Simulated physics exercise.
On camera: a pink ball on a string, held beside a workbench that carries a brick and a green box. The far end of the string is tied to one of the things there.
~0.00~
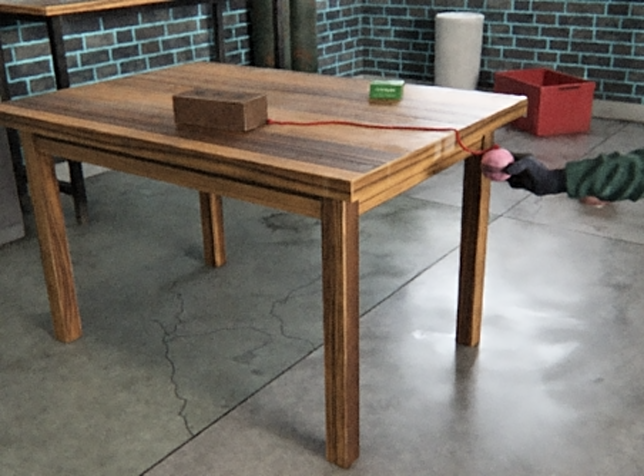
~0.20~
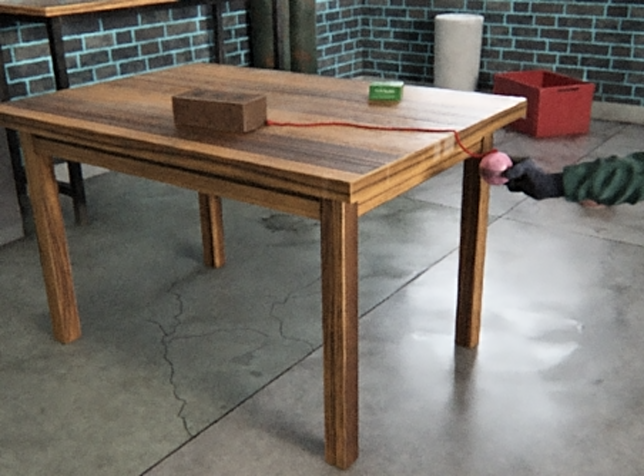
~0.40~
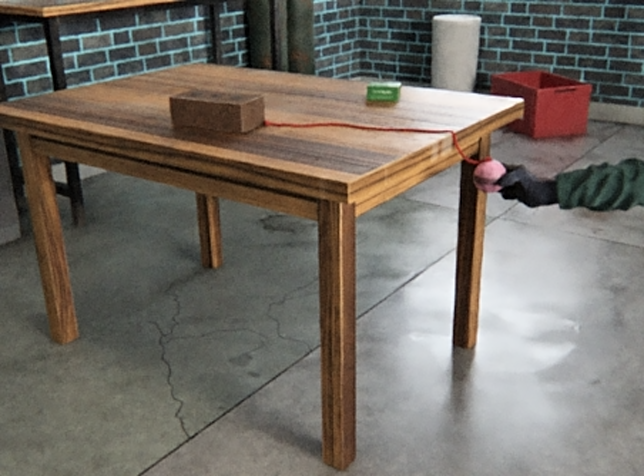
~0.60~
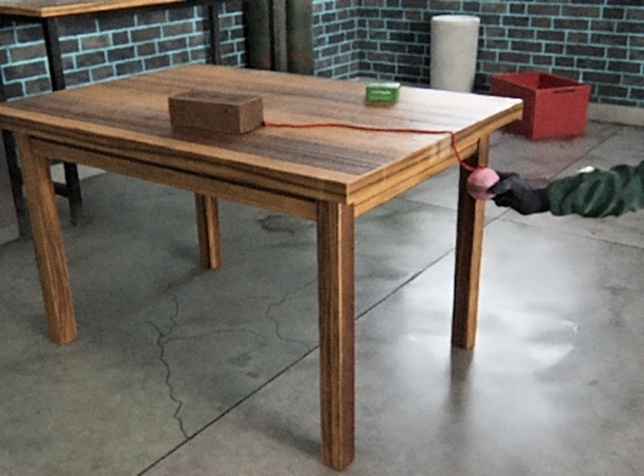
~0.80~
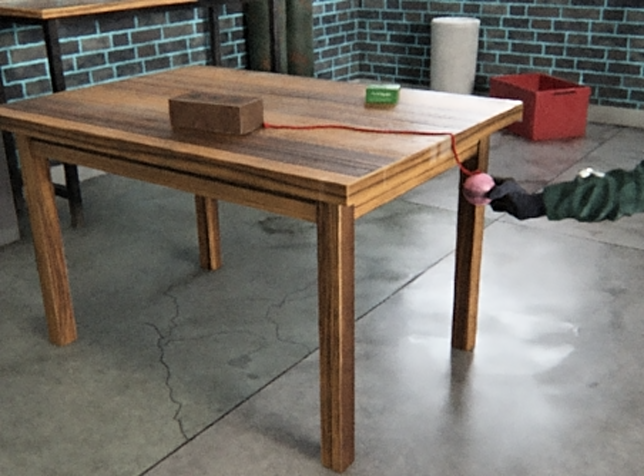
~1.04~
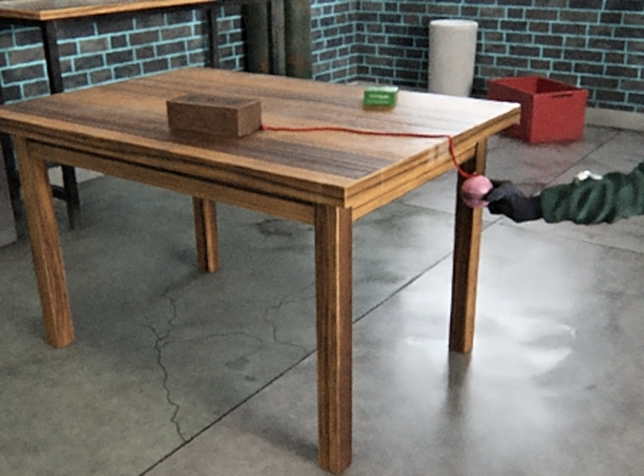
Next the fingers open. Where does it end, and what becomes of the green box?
Outcome: The pink ball hangs in the air; the green box remains where it stands.
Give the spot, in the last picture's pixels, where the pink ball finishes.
Near (473, 234).
By 1.46 s, ball in the air near (413, 214); brick still; box still.
By 2.14 s, ball in the air near (449, 236); brick still; box still.
By 3.08 s, ball in the air near (433, 235); brick still; box still.
When it is over, ball in the air near (473, 234); brick still; box still. The pink ball ends up dangling and the green box keeps its place.
